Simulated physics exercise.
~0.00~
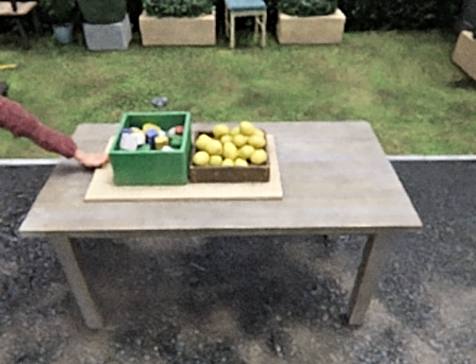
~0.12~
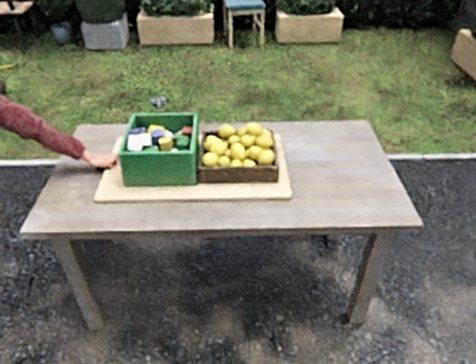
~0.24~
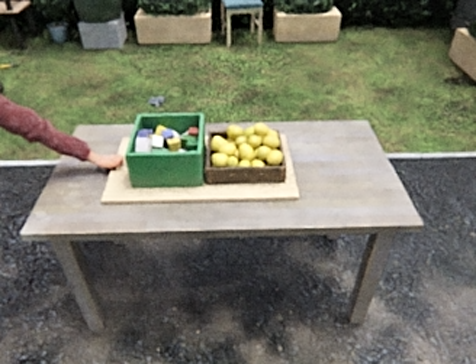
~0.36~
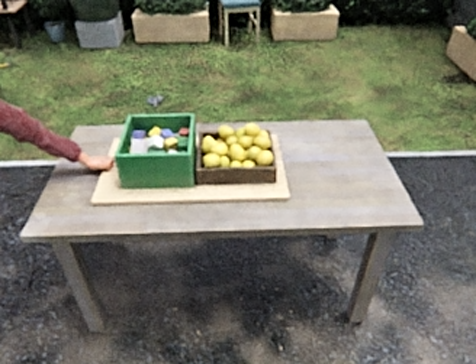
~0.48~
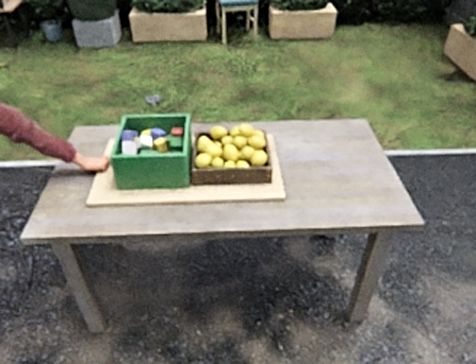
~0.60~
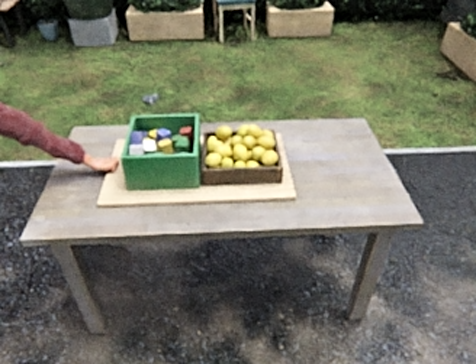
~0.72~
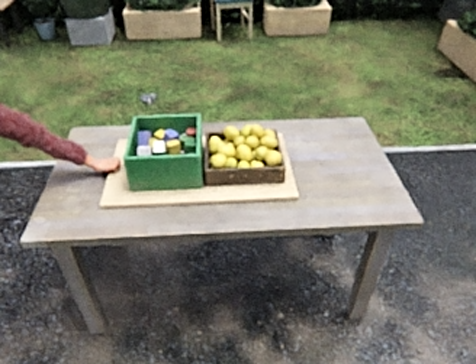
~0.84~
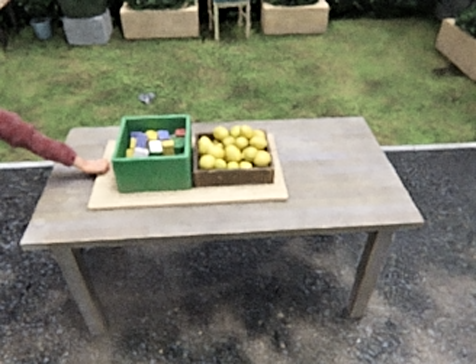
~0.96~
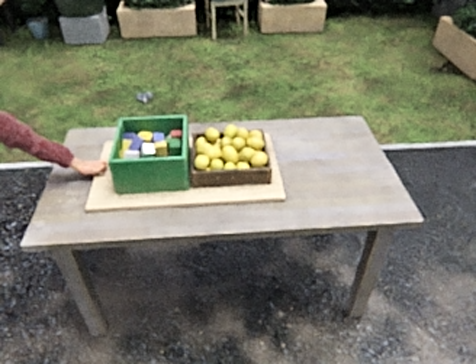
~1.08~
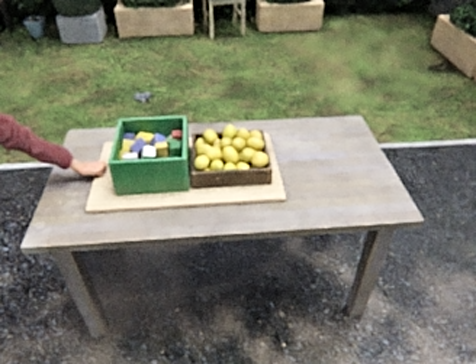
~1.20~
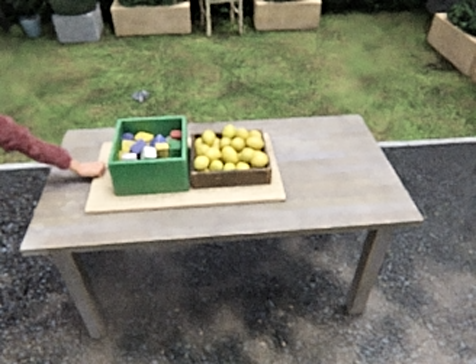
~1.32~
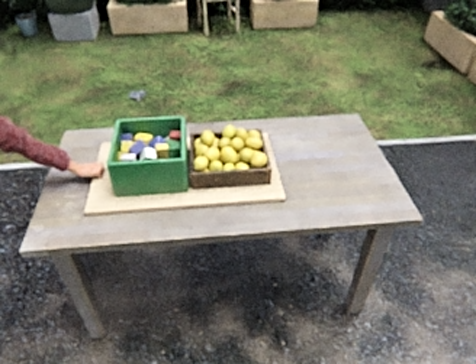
The clip opens on a weathered table outdoors, where a hand reaches in from the left and holds the end of a pale board carrying a green crate of colourful blocks and a dark crate heaped with lemons. The board slides a short way right, and both crates ride along with it. It then moves back left to about where it began. A second, similar swing carries it right and home again, while the blocks shift about inside the green crate. Finally the board rests still, the hand beside it, with the lemons and blocks still in their crates.
